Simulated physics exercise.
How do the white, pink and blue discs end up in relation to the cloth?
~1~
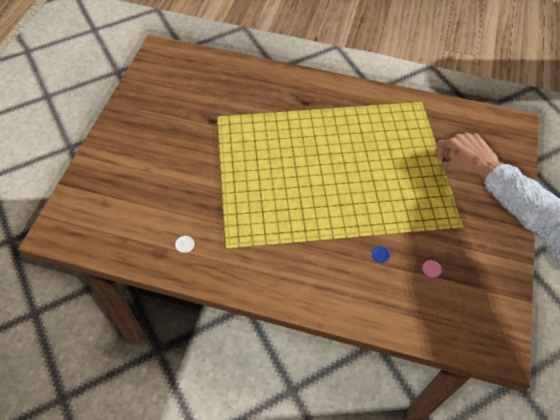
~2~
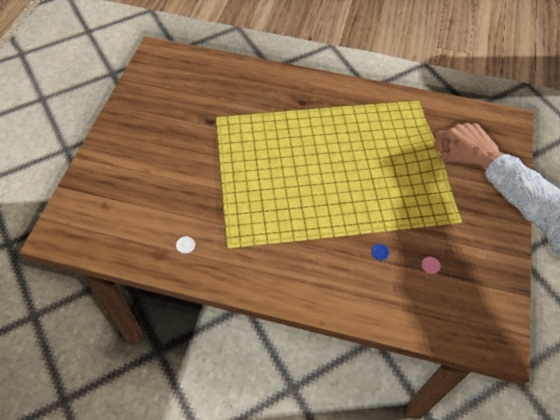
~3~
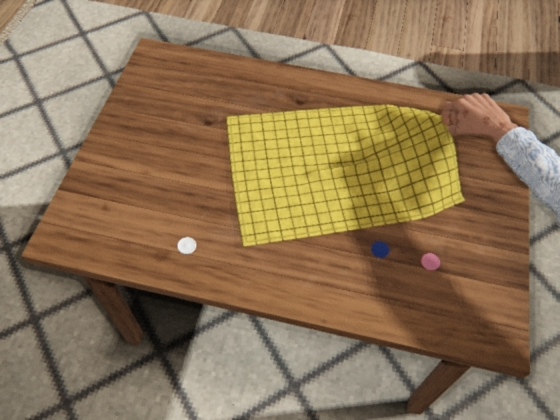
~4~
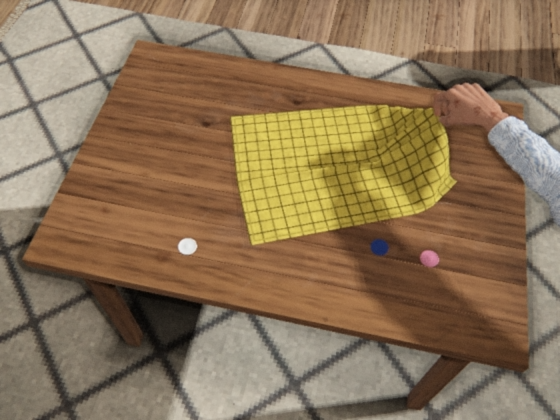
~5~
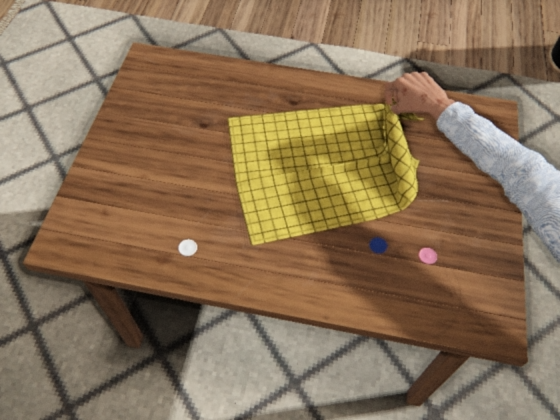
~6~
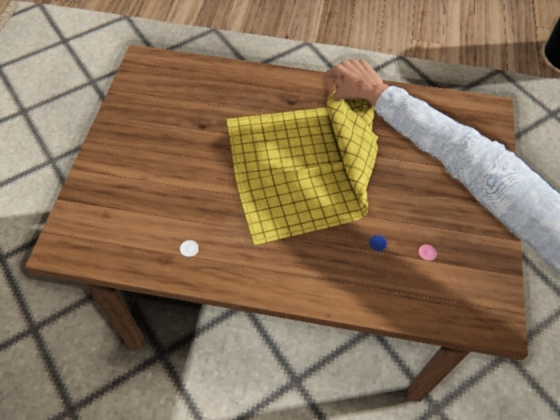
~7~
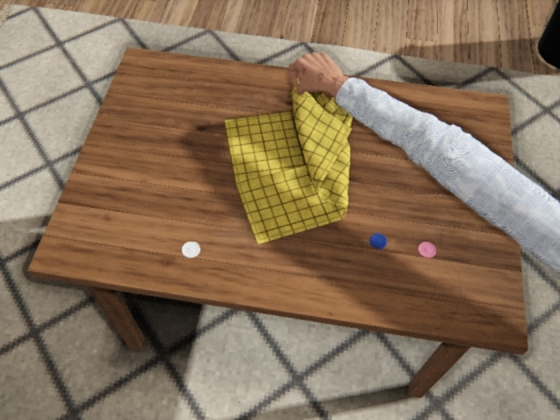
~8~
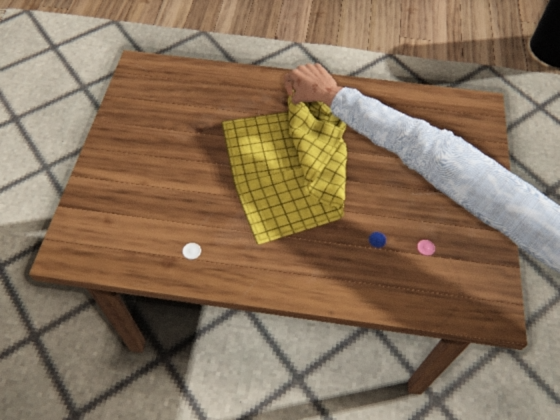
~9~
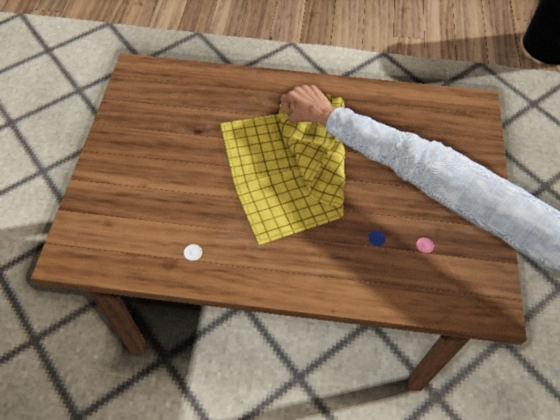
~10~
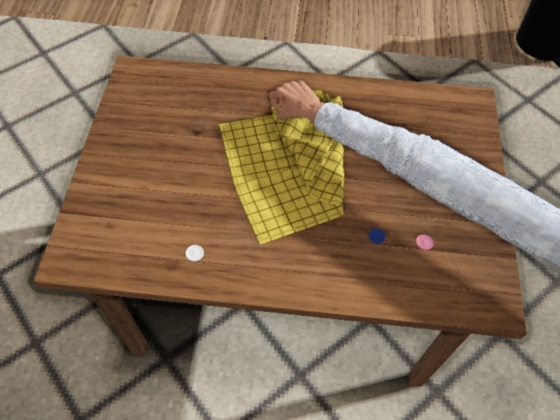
All three are still in plain view on the table, with the cloth not reaching over the white, the pink or the blue one.
